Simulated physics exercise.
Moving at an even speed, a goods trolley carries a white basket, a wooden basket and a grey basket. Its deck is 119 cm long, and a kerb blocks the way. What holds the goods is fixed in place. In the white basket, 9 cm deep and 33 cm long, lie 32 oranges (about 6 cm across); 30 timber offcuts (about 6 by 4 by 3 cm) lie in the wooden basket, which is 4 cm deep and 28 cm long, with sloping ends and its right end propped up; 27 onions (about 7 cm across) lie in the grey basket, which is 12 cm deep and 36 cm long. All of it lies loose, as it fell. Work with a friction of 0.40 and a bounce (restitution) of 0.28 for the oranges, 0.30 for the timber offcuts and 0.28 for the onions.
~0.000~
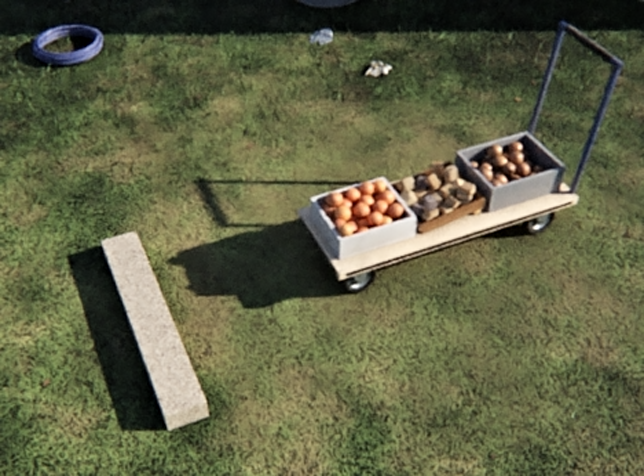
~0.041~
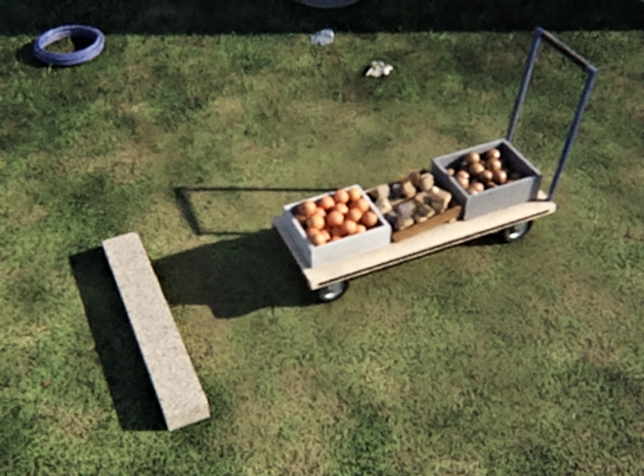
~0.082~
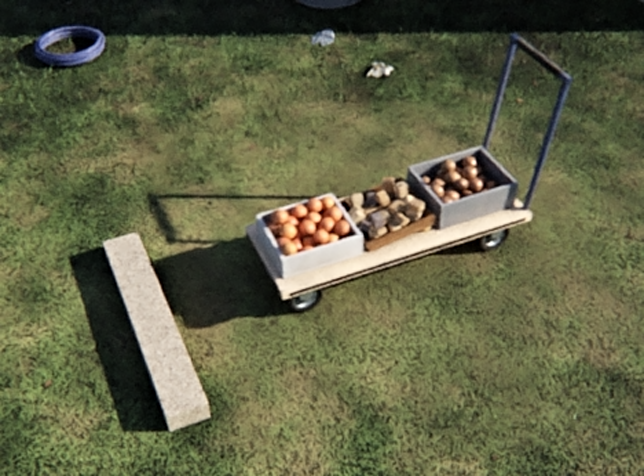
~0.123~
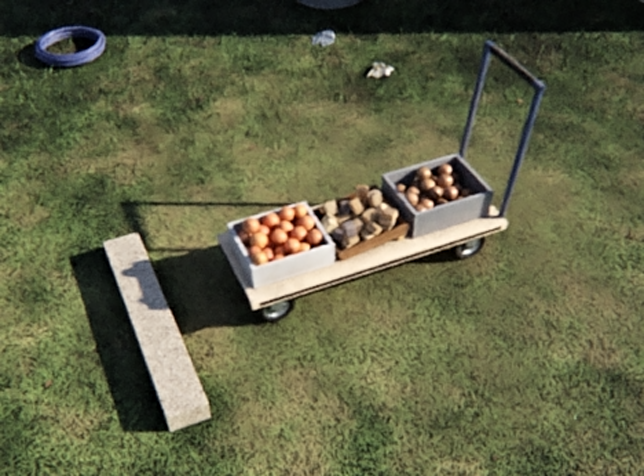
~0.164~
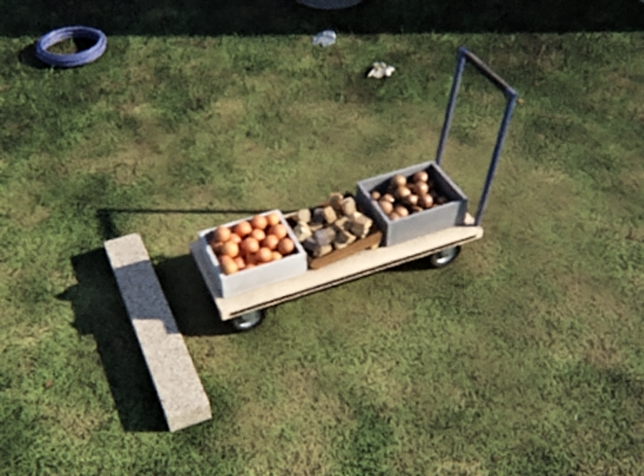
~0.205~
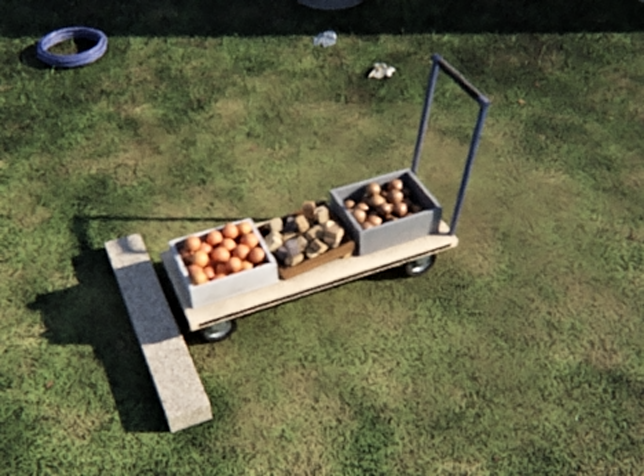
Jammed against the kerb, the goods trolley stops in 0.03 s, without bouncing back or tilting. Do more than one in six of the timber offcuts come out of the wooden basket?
Yes.
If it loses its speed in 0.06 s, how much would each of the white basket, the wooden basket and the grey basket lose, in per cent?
With that change, white basket 20 per cent, wooden basket 40 per cent, grey basket 0 per cent.
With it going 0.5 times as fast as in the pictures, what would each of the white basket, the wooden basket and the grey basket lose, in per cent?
White basket 0, wooden basket 10, grey basket 0 per cent.
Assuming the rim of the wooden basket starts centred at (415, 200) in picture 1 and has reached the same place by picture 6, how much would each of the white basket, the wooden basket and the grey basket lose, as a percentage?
White basket 10 %, wooden basket 30 %, grey basket 10 %.
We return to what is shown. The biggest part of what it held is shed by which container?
It is the wooden basket.
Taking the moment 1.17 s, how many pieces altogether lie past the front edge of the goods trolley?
Count: Approx. 8.
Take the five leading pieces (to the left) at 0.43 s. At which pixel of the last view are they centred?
Pixel (122, 269), give or take.
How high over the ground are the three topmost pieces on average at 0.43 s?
About 48 cm up.
After 0.21 s, the wheels strike.
After 0.31 s, white basket 30 in, 2 out, wooden basket 28 in, 2 out and grey basket 27 in, 0 out.
After 0.43 s, white basket 26 in, 6 out, wooden basket 22 in, 8 out and grey basket 26 in, 1 out.
After 0.66 s, white basket 25 in, 7 out, wooden basket 19 in, 11 out and grey basket 25 in, 2 out.
Final count (at 1.17 s), white basket 25 in, 7 out, wooden basket 19 in, 11 out and grey basket 25 in, 2 out. Asked share, 11 of 30, 37 per cent.
